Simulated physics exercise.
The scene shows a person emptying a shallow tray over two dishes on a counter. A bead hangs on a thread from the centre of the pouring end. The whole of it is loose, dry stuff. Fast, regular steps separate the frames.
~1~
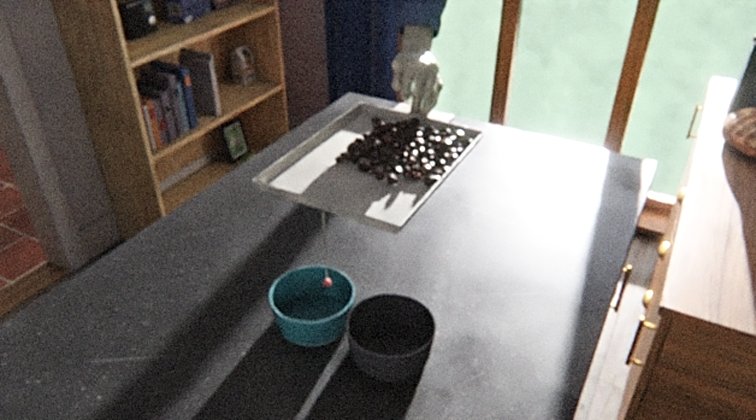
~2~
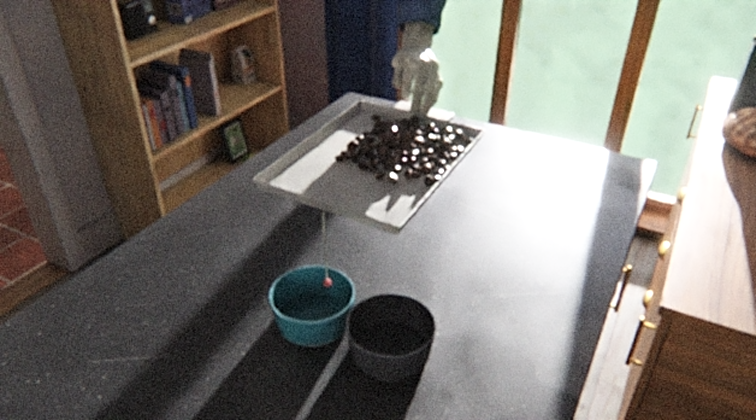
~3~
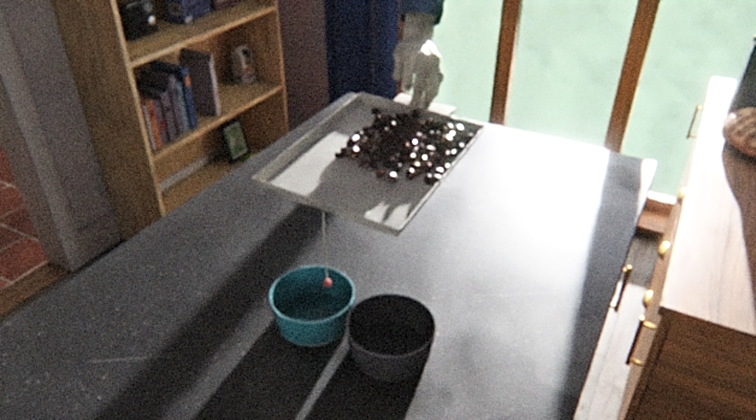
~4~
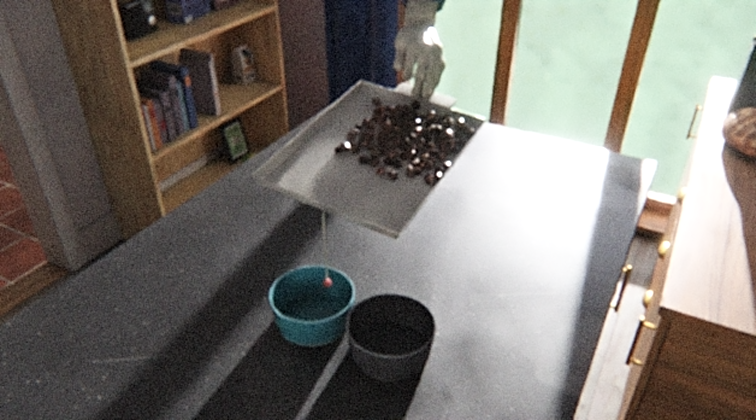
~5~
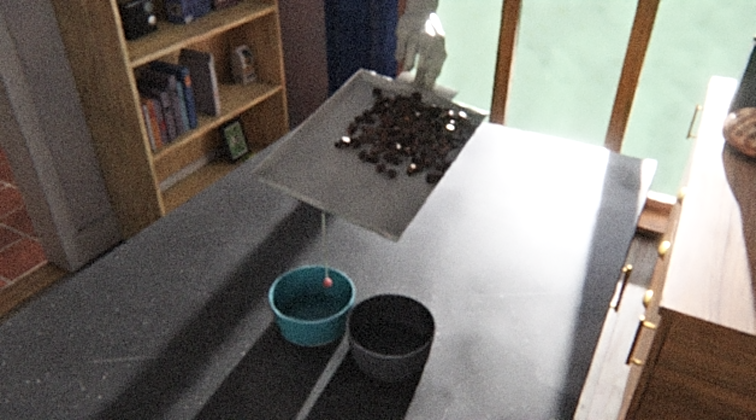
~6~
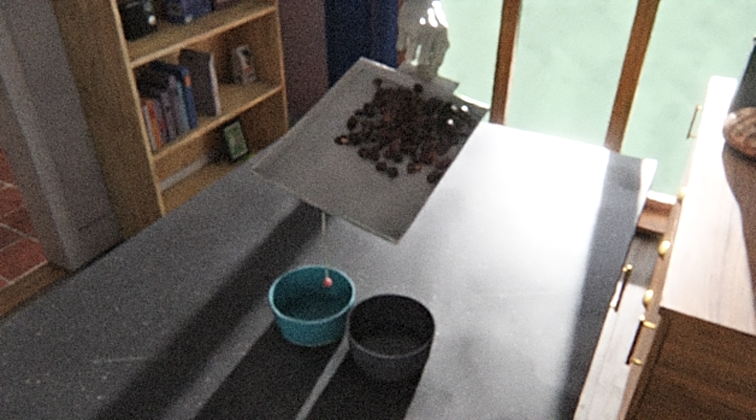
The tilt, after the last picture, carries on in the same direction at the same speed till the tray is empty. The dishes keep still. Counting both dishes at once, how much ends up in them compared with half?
Between them they hold more than half.
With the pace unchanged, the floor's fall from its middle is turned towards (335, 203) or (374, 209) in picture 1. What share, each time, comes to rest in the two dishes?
Near 40 % and 80 %.
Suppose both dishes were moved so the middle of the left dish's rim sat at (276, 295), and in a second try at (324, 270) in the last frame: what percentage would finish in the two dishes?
Respectively 50 % and 60 %.
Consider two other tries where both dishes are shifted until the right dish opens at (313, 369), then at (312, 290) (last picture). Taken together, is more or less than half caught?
Short of half and then Short of half.
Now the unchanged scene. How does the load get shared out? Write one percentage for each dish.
Left dish around 0 percent; right dish around 100 percent.
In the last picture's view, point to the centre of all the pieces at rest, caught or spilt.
Roughly at (390, 339).
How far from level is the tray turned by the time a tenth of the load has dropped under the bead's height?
About 65 degrees.
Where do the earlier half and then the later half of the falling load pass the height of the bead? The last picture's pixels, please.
At about (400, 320), then at (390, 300).
Soon after the last picture, tray tipped steeply; most on the tray; a stray few in the right dish; a small part in the air.
A little later, tray tipped right over; a stray few on the tray; nearly all in the right dish; a stray few outside both; a stray few in the air.
Later still, tray tipped past a quarter turn; nearly all in the right dish; a stray few outside both.
At rest, tray tipped past a quarter turn; nearly all in the right dish; none in the left dish; a stray few outside both.
